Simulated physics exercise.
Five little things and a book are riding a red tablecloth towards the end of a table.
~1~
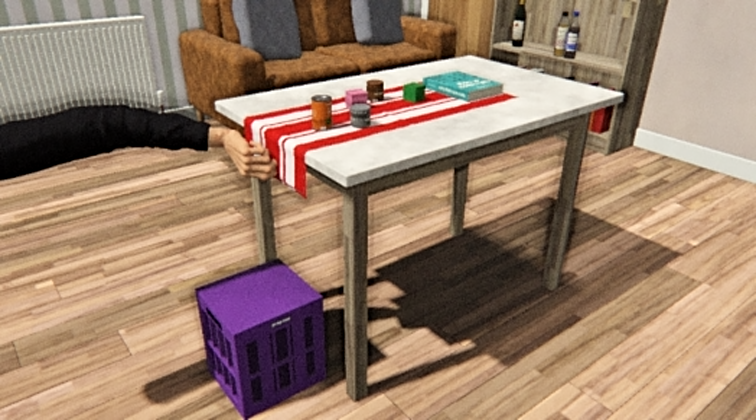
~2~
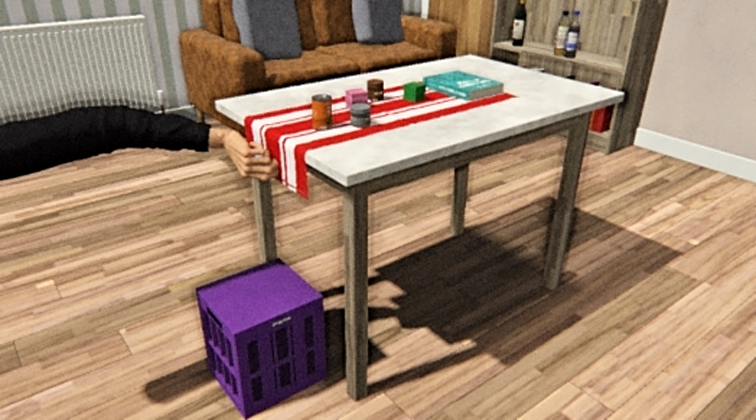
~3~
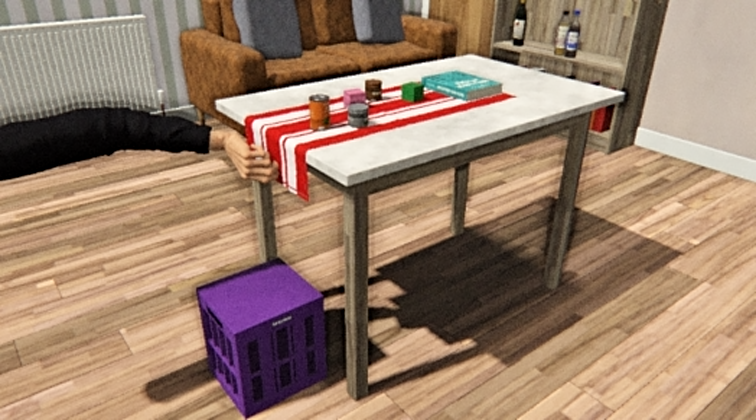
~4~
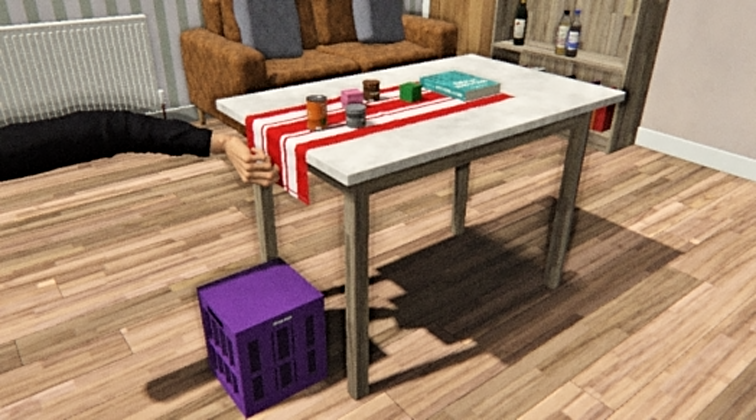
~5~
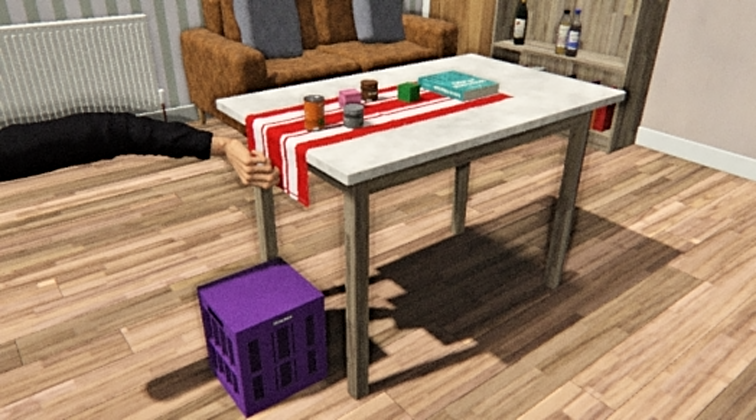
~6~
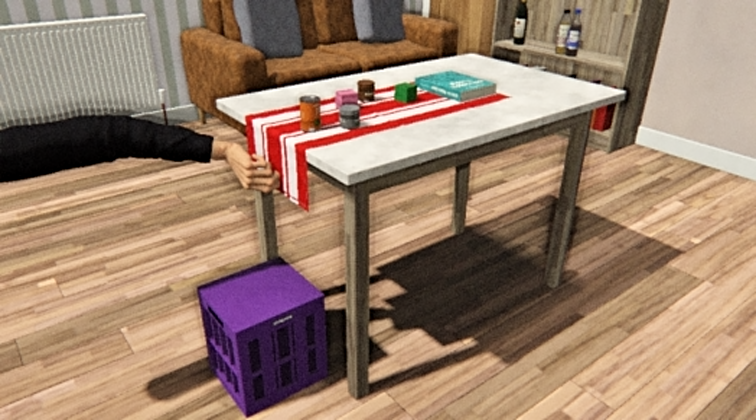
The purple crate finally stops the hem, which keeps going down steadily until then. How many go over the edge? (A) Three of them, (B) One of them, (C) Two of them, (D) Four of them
(A) Three of them.
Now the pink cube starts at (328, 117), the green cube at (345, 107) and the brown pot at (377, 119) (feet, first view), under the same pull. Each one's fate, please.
Of the three, the pink cube takes a tumble, the green cube takes a tumble, the brown pot takes a tumble.
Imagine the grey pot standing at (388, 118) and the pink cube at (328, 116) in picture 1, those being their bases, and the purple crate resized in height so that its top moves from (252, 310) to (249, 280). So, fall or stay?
Outcome for the grey pot: It stays. Outcome for the pink cube: It is lost.
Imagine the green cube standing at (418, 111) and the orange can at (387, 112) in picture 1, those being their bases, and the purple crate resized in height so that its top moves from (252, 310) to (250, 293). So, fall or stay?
Green cube: Safe; orange can: Safe.
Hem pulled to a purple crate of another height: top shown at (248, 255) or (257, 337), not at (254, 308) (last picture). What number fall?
The count: 1 and 4.
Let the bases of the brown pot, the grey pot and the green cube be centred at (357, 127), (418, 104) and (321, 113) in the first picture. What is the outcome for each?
The brown pot comes down, the grey pot does not fall, the green cube drops off.
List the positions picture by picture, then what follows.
Hem (307, 199); orange can (321, 97); grey pot (360, 107); pink cube (356, 91); brown pot (375, 82); green cube (415, 85); top of the crate (252, 310), in the first frame.
Hem (308, 200); orange can (322, 97), in the second frame.
Hem (309, 202); grey pot (358, 107), in the third frame.
Hem (309, 205); pink cube (352, 91); top of the crate (253, 309), in the fourth frame.
Hem (309, 208); brown pot (369, 81), in the fifth frame.
Hem (309, 212); orange can (310, 98); grey pot (350, 108); pink cube (346, 91); brown pot (366, 82); green cube (406, 85), in the sixth frame.
A little later, hem near (279, 227); orange can gone.
Next, hem near (280, 259); orange can and grey pot gone.
Later still, hem on the crate; orange can, grey pot and pink cube gone.
When it is over, hem on the crate; orange can, grey pot and pink cube gone. It carries off three.
